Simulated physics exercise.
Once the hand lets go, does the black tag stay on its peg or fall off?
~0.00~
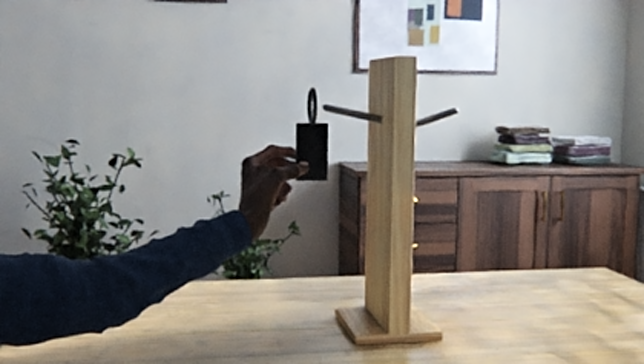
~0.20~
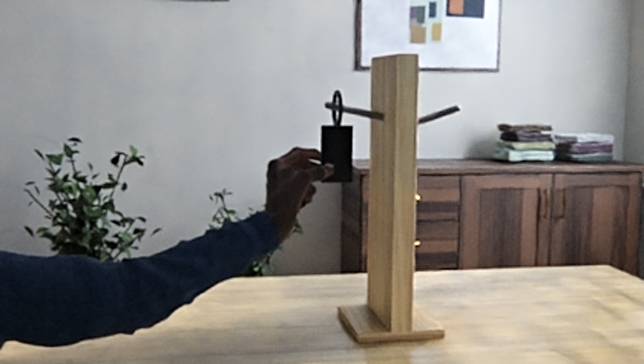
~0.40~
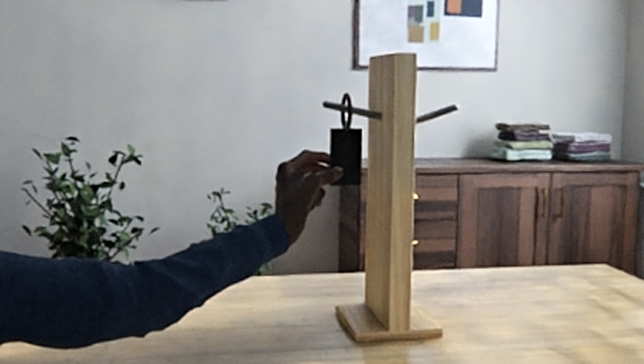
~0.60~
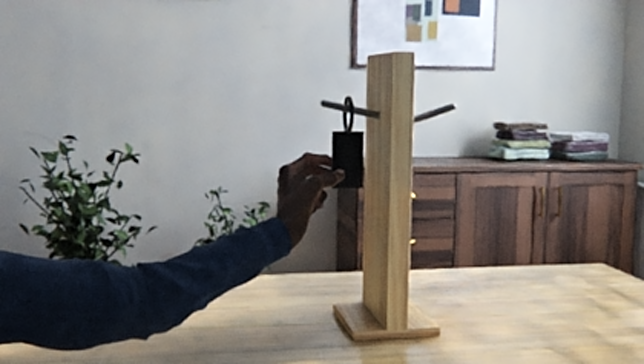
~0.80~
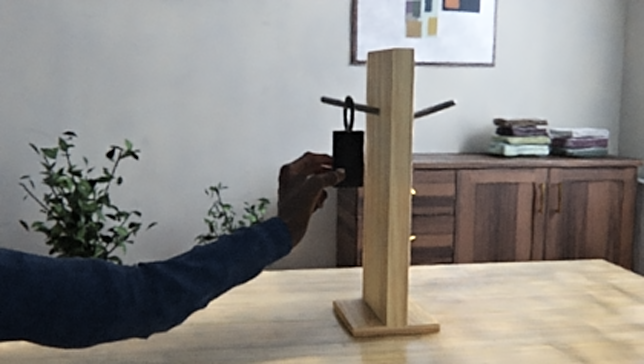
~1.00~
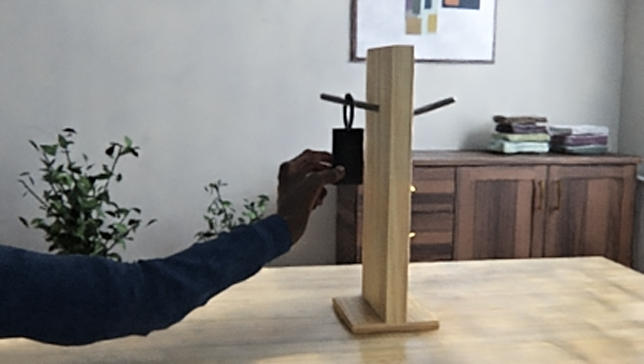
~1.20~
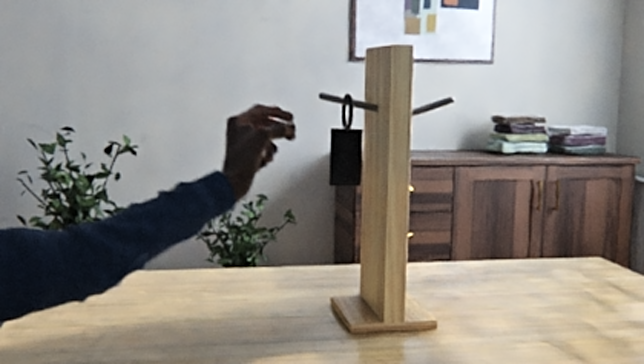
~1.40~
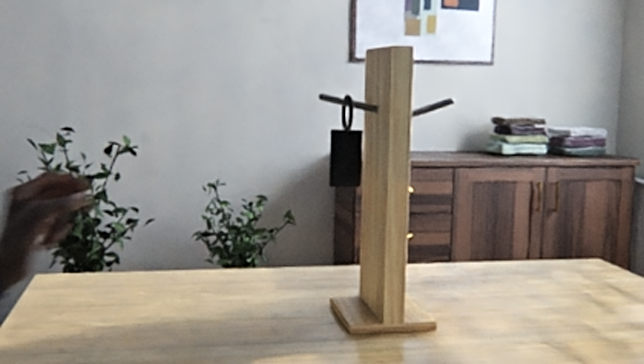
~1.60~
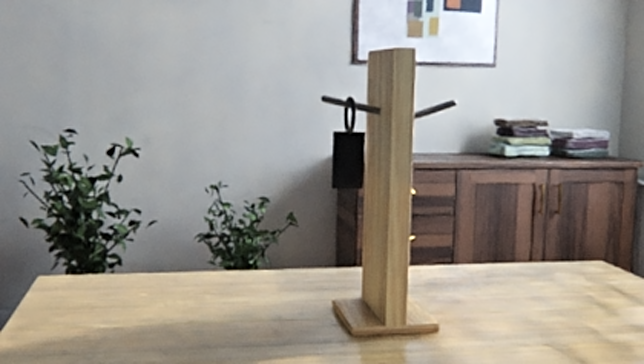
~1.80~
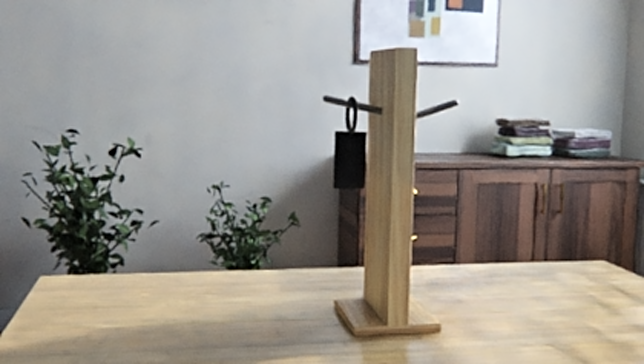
The black tag stays on its peg, hanging by its ring after the hand draws away.
